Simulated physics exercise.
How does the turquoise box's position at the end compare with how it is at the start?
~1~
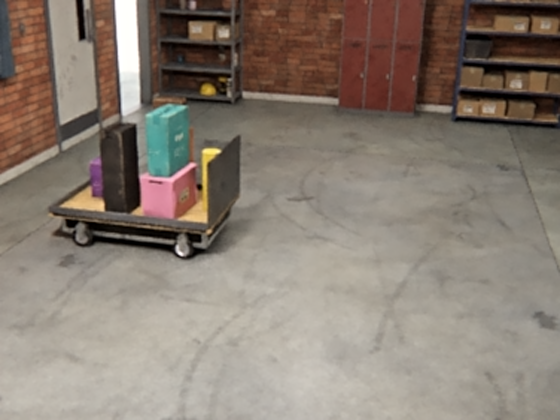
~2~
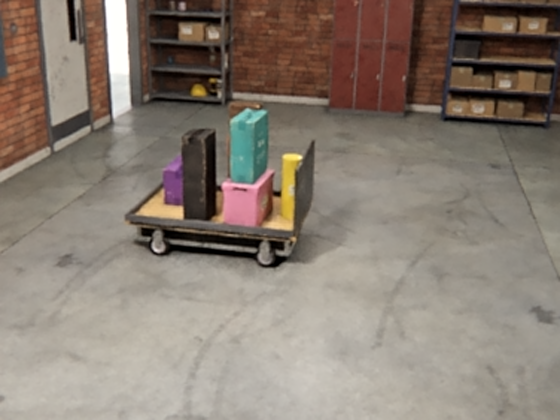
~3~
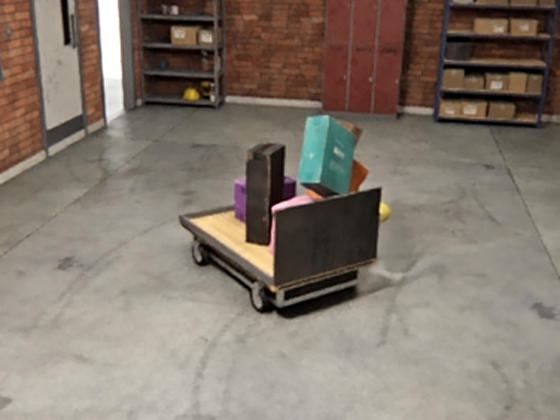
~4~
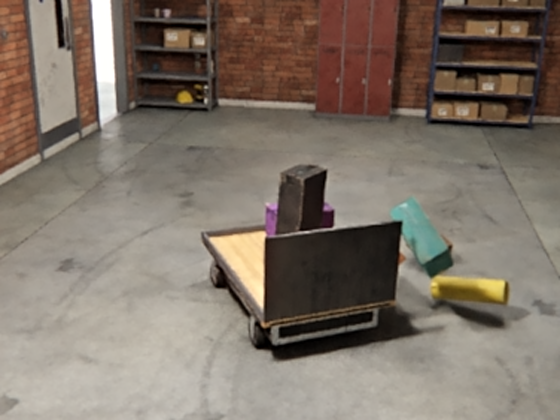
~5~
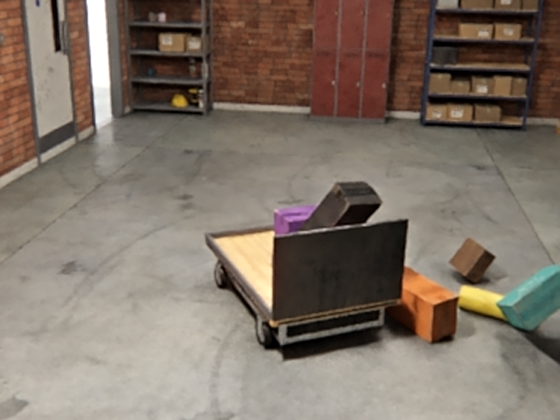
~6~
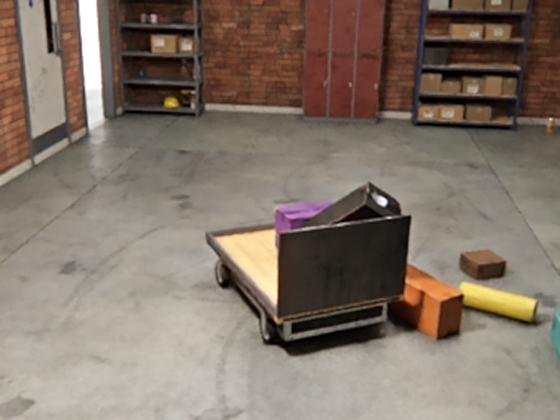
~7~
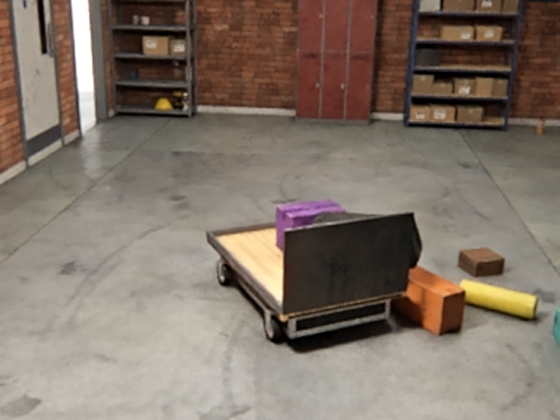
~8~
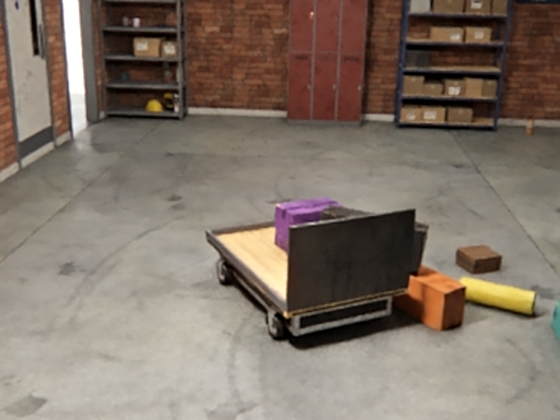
At the start the turquoise box stands upright on the cart, but by the end it is lying on its side on the floor, at the right edge of the view.
The video shows a flat cart carrying colourful boxes and a yellow canister across a concrete floor, turning until orange, turquoise and brown boxes and the canister tumble off to the right. It stops, and the black box topples behind the board while the purple box stays upright aboard.
